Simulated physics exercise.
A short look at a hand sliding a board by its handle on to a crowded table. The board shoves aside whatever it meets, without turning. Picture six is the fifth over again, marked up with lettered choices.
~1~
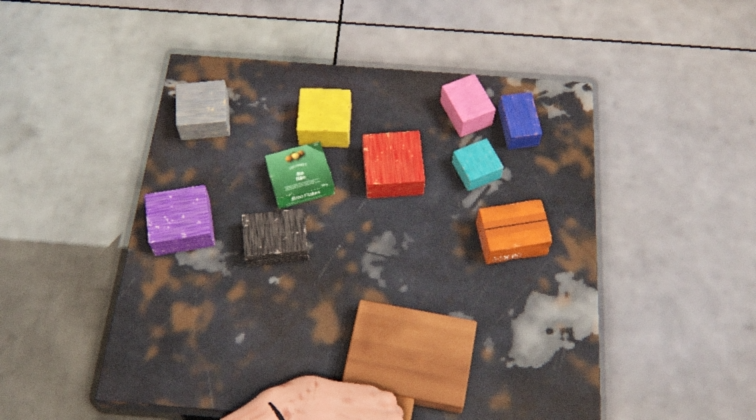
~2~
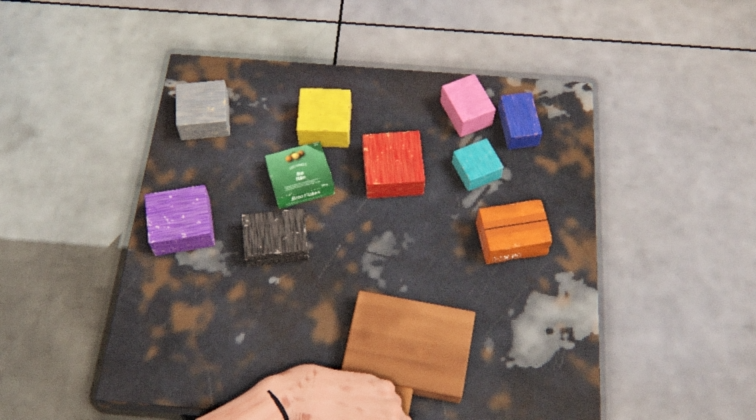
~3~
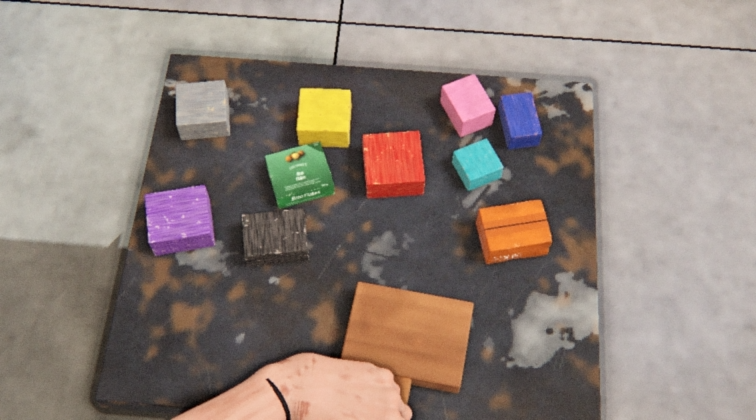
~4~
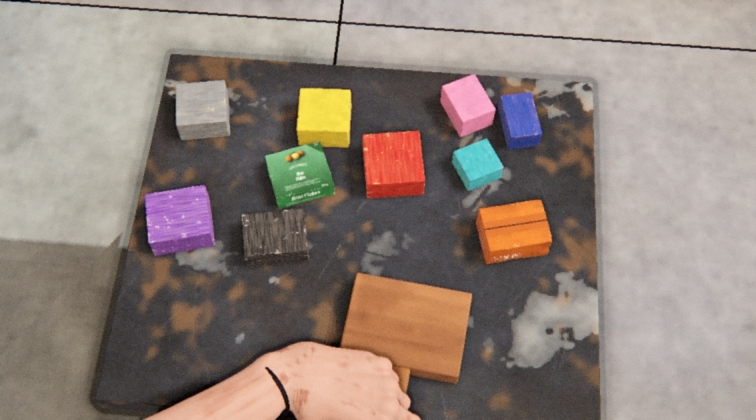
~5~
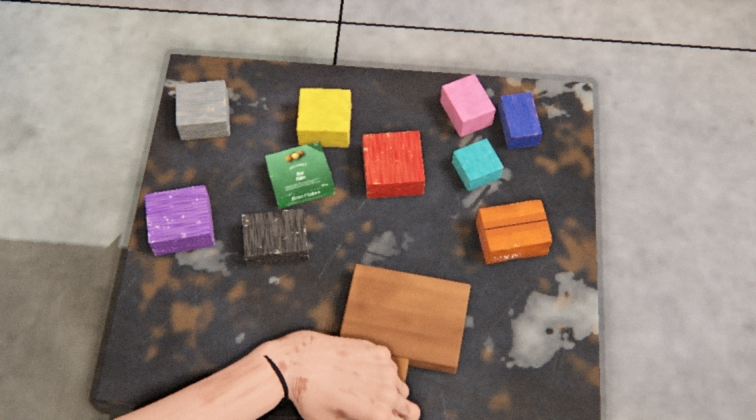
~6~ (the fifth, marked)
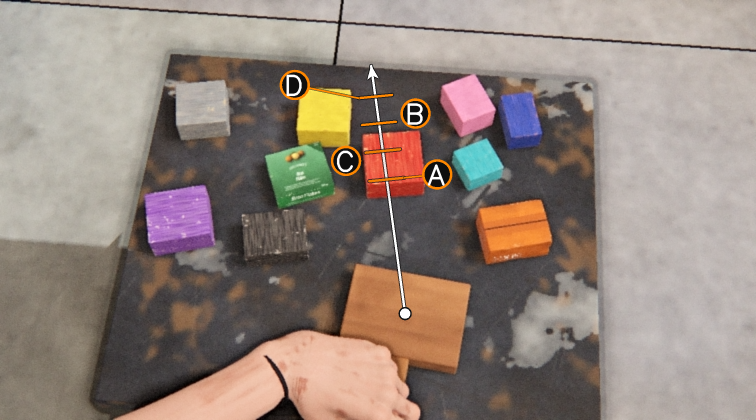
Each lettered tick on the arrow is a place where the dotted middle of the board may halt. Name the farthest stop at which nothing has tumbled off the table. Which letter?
It should halt at B.
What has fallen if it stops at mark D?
It is the red block.
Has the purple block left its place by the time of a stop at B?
By then, no.
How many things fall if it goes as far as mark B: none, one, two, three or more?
By then, none.
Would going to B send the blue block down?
No.
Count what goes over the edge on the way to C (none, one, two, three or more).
The count is none.
On the marked copy, A at (387, 179); B at (379, 123); C at (383, 151); D at (375, 97); the arrow from (405, 314) to (371, 66); the white dot at (405, 314).
With B. Early on, board (394, 245); purple block (180, 220); pink block (467, 106).
Further on, board (386, 176); red block (393, 116); yellow block (322, 111).
At the end, board (379, 130); red block (386, 72); yellow block (305, 83); nothing has fallen.
As for the rest, A is safe but short; C is safe but short; D drops the red block.
